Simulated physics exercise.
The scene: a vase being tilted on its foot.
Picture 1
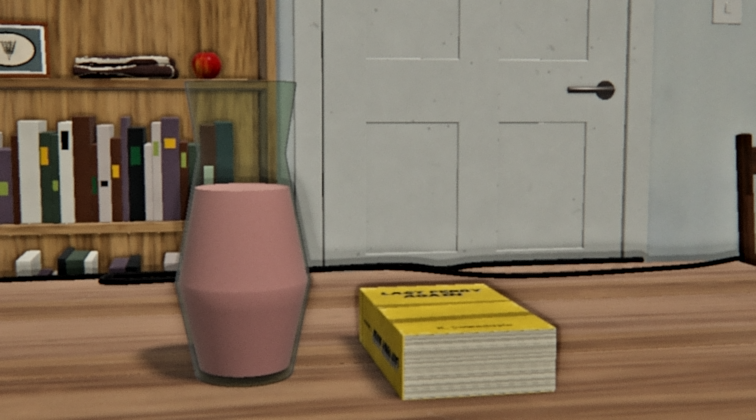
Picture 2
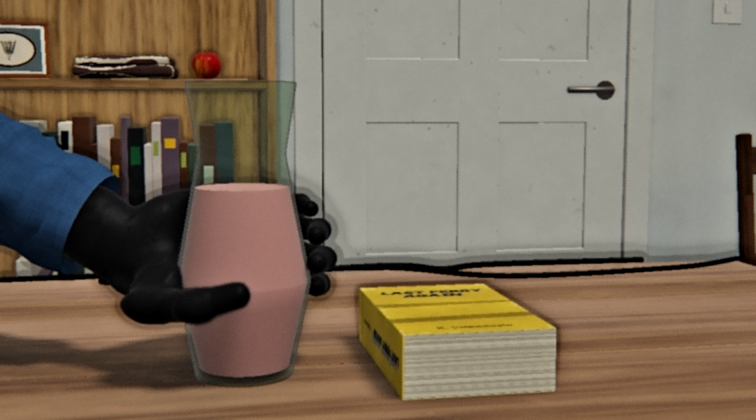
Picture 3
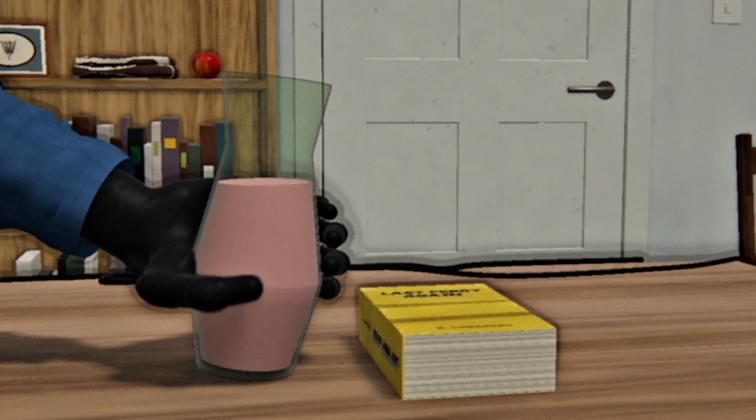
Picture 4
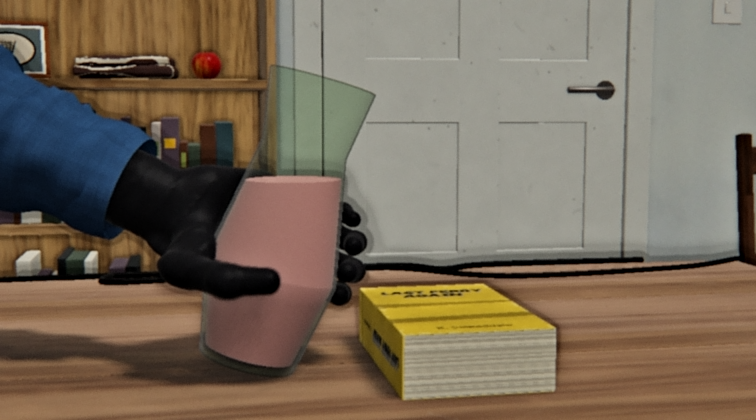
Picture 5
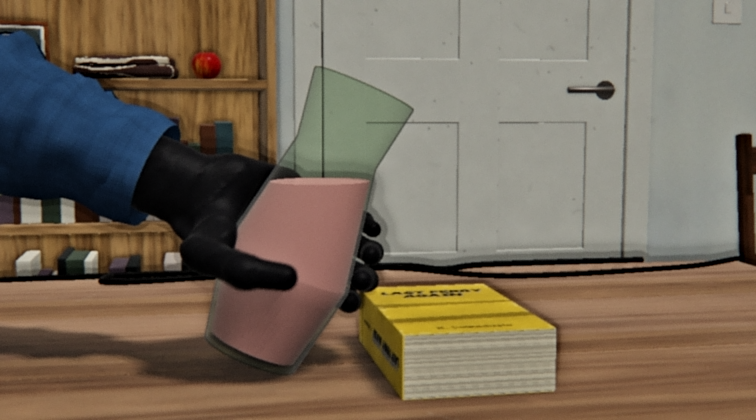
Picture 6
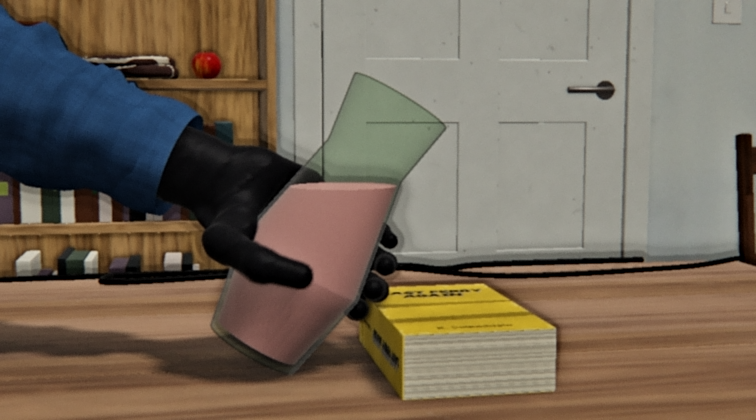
A glass vase of pink liquid stood upright beside a thick yellow book on a table, then a black-gloved hand reached in from the left, gripped it and tilted it rightward towards the book.
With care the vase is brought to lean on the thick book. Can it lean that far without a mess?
It stays dry outside.
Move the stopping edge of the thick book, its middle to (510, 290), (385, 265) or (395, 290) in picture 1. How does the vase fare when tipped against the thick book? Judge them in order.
In that order: Wets the top, is safe, stays dry.
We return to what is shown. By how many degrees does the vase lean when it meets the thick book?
Some 45 degrees.
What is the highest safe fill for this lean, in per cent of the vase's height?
Roughly 85 per cent.
A moment on, the vase leans by about 40°; all is still inside.
Further on, the vase leans by about 45°; all is still inside.
When it is over, the vase leans by about 45°, against the thick book; all is still inside.
